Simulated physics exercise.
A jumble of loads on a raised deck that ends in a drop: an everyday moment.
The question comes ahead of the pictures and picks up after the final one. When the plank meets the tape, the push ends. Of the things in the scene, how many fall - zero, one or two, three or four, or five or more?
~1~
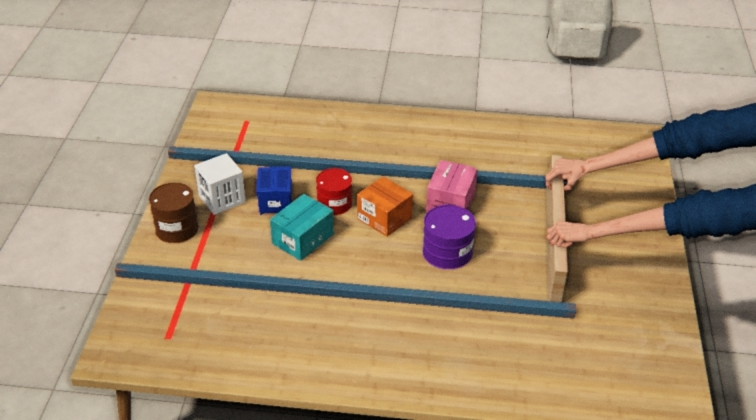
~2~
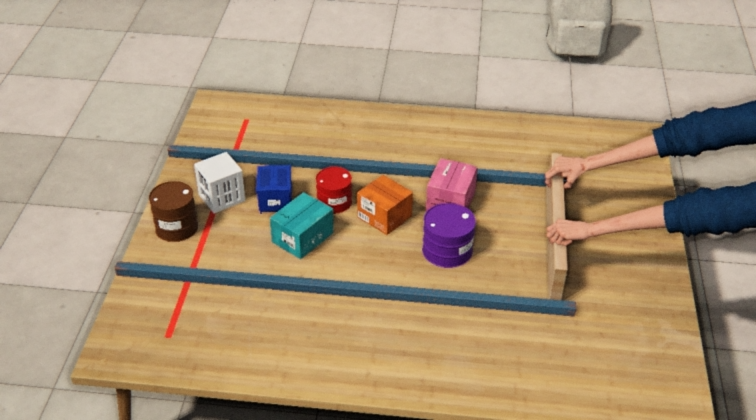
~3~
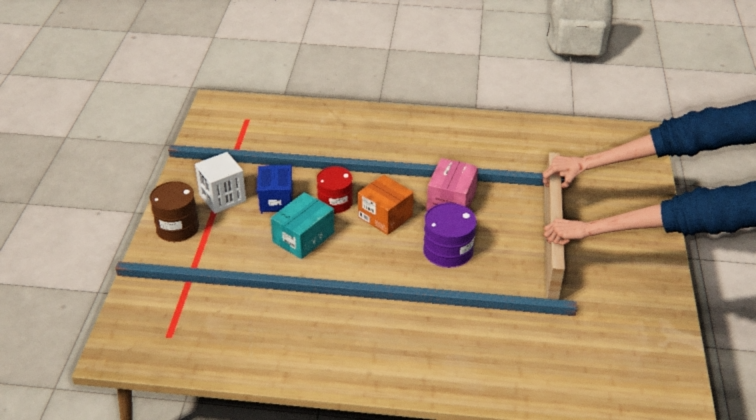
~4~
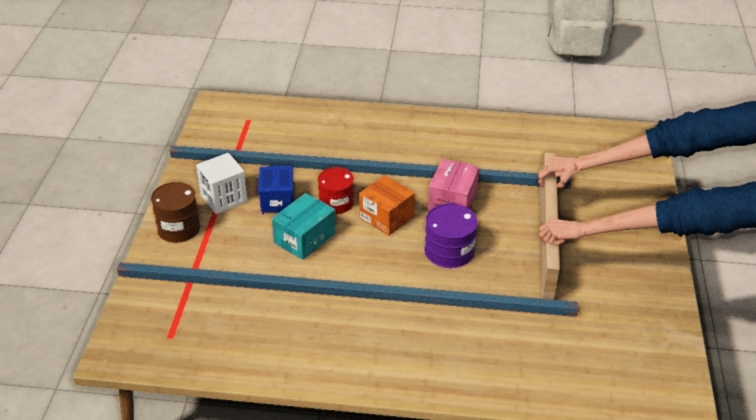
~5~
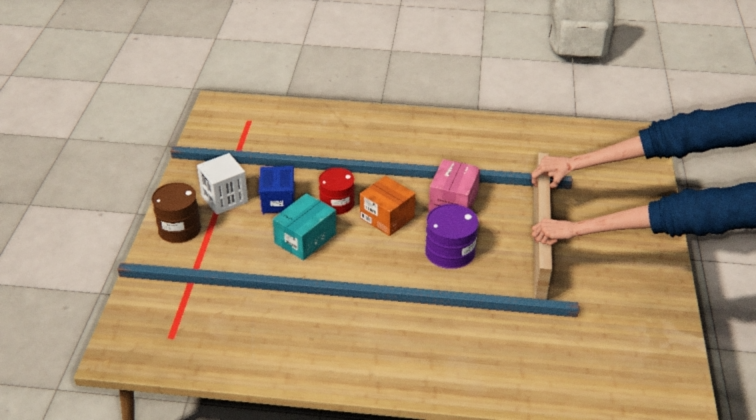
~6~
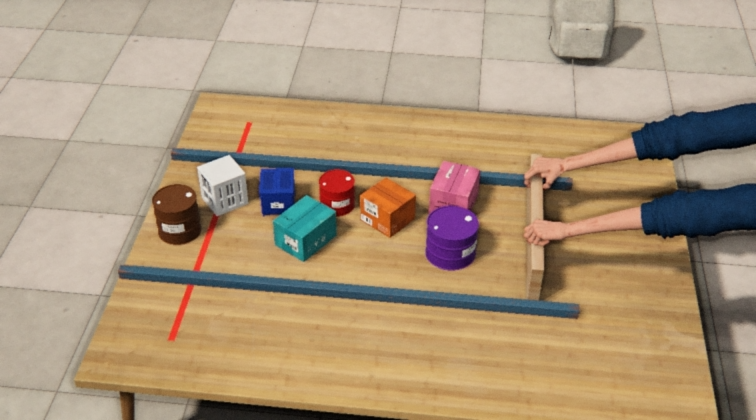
Of those, three or four fall.
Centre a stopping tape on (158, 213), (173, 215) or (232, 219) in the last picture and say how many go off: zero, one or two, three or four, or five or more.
Taking the places in the order asked: Five or more, then five or over, then just one or two.
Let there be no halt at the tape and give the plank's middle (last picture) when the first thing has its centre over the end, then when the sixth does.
About (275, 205) and about (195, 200).
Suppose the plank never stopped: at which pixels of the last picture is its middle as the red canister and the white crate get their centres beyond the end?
The middle would be close to (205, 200) and then close to (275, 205).
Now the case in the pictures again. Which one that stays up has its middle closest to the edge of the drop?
That one's the turquoise parcel.
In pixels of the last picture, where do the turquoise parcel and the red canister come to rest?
First (137, 229), then (175, 163).
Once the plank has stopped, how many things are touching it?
That would be 2 of them.
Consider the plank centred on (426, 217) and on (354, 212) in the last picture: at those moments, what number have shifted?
I get 3 at the one place and 6 at the other.
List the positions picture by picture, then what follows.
In the first picture, brown canister (174, 213); white crate (220, 184); blue tote (275, 191); plank (556, 228); tape (212, 217).
In the second picture, white crate (220, 183); turquoise parcel (302, 226).
In the third picture, blue tote (276, 189); pink parcel (452, 189).
In the fourth picture, brown canister (176, 212); orange parcel (387, 205).
In the fifth picture, white crate (223, 184); plank (542, 225).
In the sixth picture, brown canister (177, 215); white crate (223, 186); blue tote (278, 192); plank (534, 226); tape (215, 218).
Soon after, none off yet; brown canister at rest near (177, 215); white crate at rest near (223, 186); blue tote at rest near (278, 192).
Then, none off yet; brown canister at rest near (177, 215); white crate moved about its own width near (194, 182); blue tote moved about its own width near (235, 188).
At rest, the number that fall off is three or four; fallen, blue tote, white crate and brown canister.
